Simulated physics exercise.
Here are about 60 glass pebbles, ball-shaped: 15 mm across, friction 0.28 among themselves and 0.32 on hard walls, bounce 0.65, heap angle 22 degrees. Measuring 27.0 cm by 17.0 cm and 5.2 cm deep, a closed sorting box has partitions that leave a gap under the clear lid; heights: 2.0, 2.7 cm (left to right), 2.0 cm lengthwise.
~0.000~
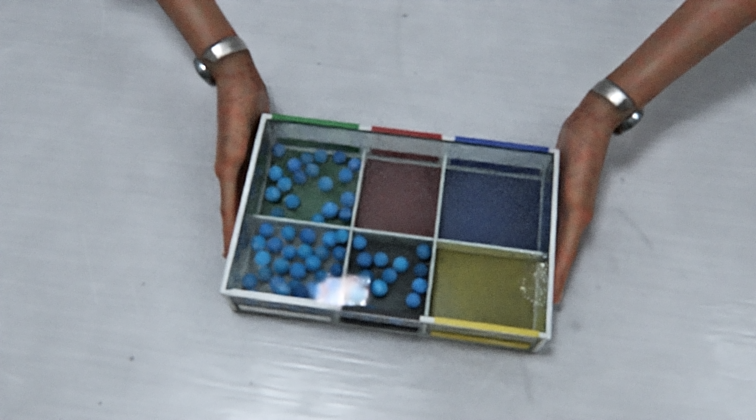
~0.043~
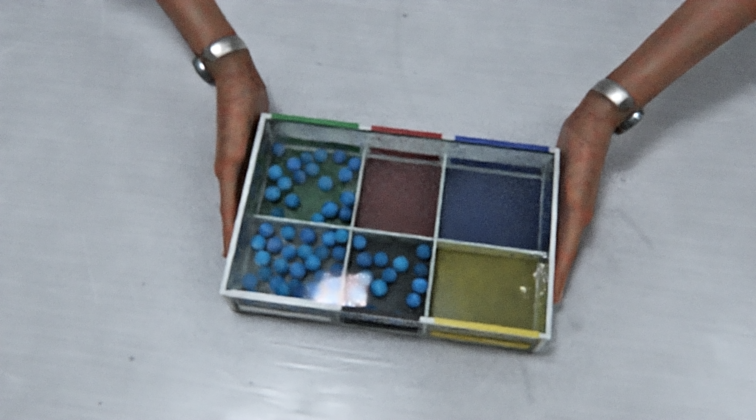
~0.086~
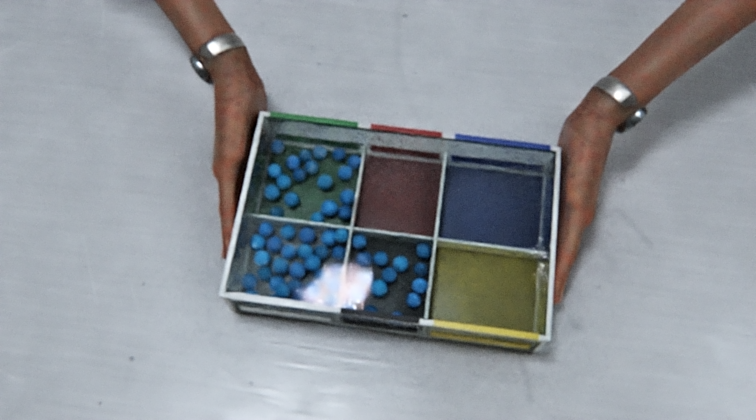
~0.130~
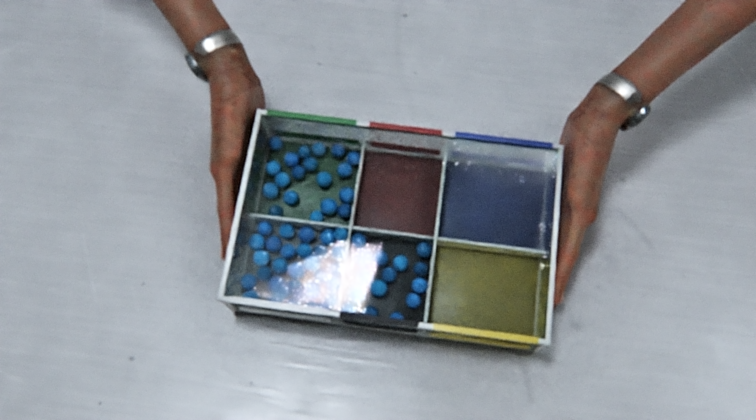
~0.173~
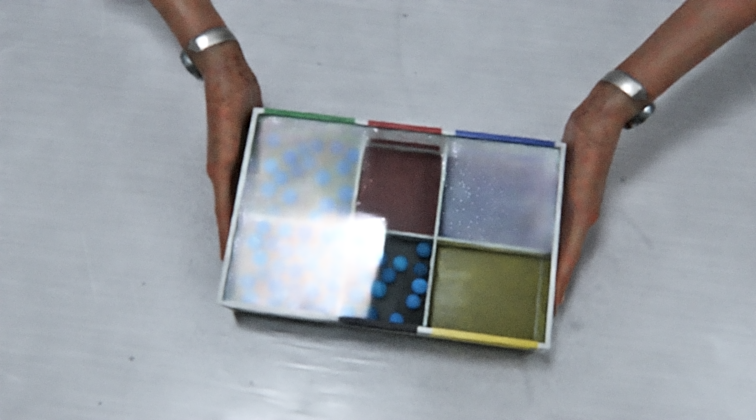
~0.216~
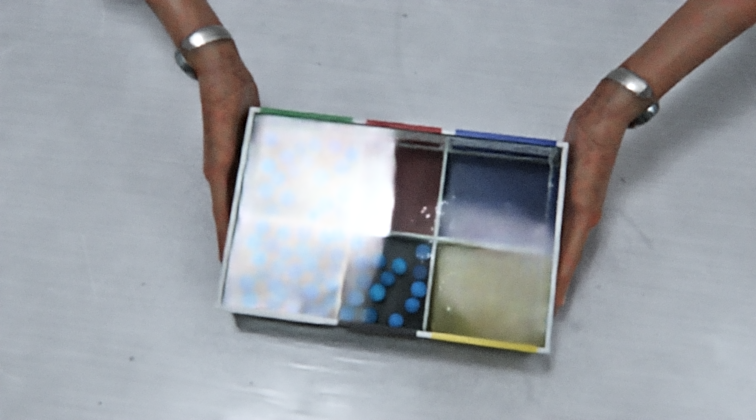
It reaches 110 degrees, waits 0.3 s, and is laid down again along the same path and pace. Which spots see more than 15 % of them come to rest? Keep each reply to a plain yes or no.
Here goes: Red no; blue no; green no; yellow no; white yes; black yes.
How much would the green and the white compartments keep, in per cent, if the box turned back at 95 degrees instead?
The green compartment would get 0 per cent and the white one 70 per cent.
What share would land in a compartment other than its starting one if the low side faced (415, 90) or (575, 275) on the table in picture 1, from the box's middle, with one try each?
75 and 100 %.
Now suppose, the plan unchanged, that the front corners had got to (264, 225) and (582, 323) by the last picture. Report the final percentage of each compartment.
By the end, red has 10%, blue has 70%, green has 0%, yellow has 20%, white has 0% and black has 0%.
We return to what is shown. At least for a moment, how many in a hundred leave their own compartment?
Close to 30 in a hundred.
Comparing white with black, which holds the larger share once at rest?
The white one.
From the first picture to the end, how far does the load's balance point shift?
Roughly 3.0 cm.
After 1.51 s, tilt 110 degrees; white 70 %, black 30 %.
Then, at 2.37 s, tilt 57 degrees; white 70 %, black 30 %.
After 3.24 s, tilt 0 degrees; white 70 %, black 30 %.
In the end, at 4.2 s, red 0 %, blue 0 %, green 0 %, yellow 0 %, white 70 %, black 30 %.
